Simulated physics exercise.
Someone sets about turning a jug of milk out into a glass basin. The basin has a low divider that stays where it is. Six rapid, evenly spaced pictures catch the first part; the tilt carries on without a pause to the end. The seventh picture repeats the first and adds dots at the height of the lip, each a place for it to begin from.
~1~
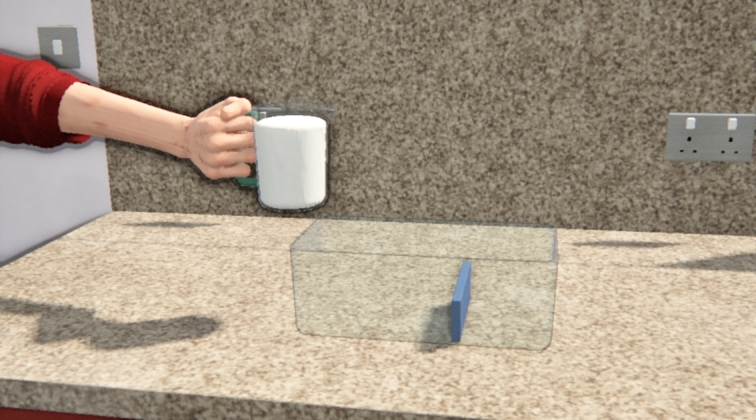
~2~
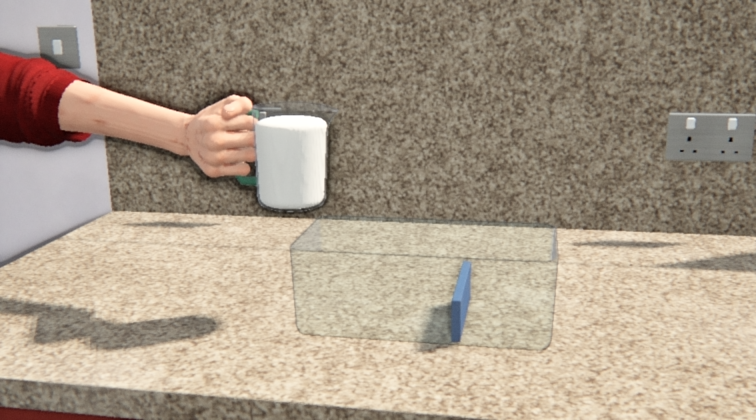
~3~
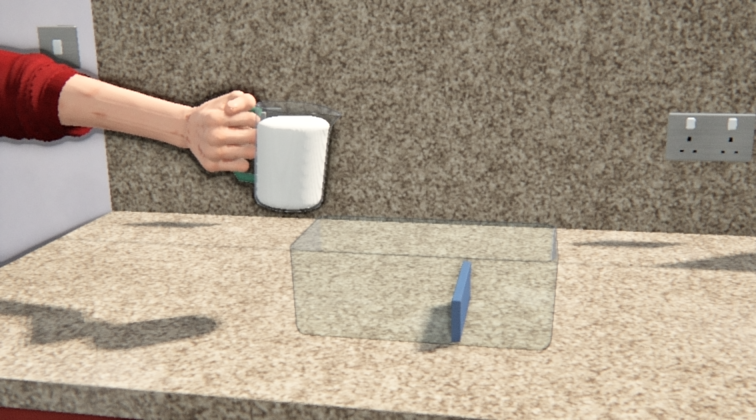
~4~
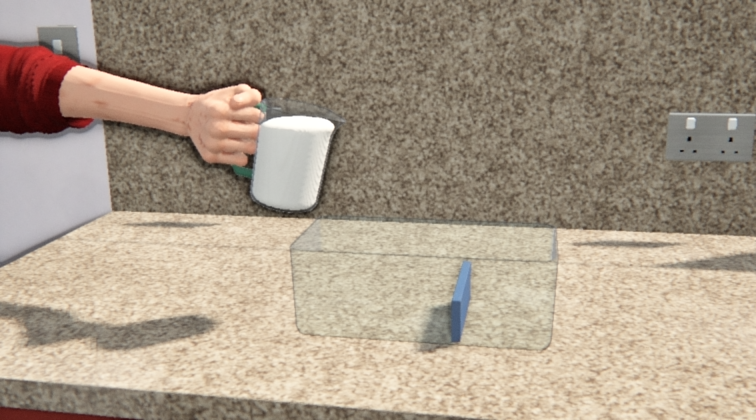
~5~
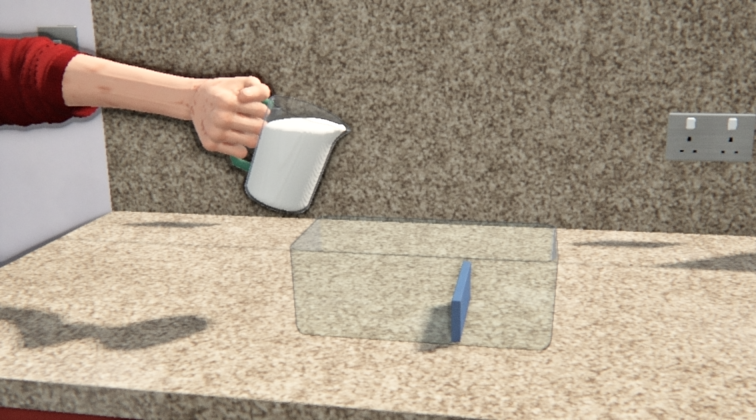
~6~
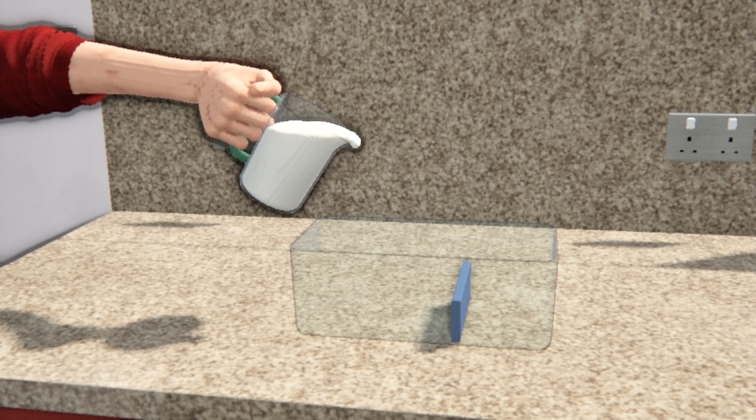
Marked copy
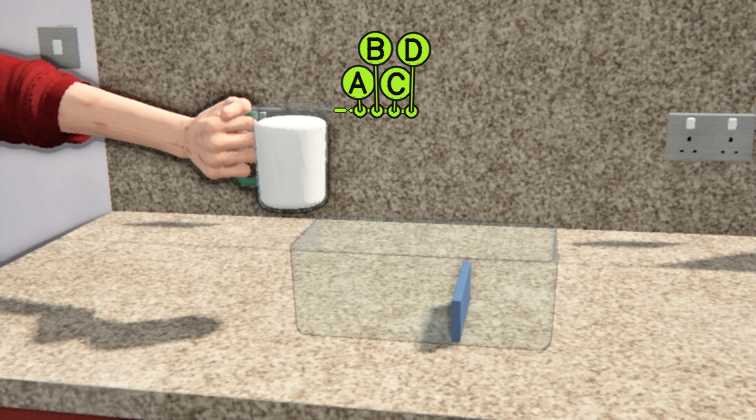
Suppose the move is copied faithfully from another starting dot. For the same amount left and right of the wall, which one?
D beats the others.
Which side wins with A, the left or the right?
More ends on the left.
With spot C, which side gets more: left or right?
More ends on the left.
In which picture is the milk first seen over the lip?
Picture 6.
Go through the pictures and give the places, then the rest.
The first picture shows upright, lip at (335, 110); basin from (297, 332) to (552, 349); top of the wall at (462, 279); nothing has left yet.
The second picture shows upright, lip at (336, 111); nothing has left yet.
The third picture shows tipped about 6°, lip at (340, 115); nothing has left yet.
The fourth picture shows tipped about 12°, lip at (344, 121); nothing has left yet.
The fifth picture shows tipped about 21°, lip at (349, 130); nothing has left yet.
The sixth picture shows tipped about 32°, lip at (353, 142); milk is over the lip, down to (353, 142).
On the marked copy, A at (360, 110); B at (377, 110); C at (394, 111); D at (411, 111).
For spot A, about 95 % ends left of the wall and 3 % right of it.
For spot B, about 96 % ends left of the wall and 2 % right of it.
For spot C, about 84 % ends left of the wall and 15 % right of it.
For spot D, about 47 % ends left of the wall and 53 % right of it.
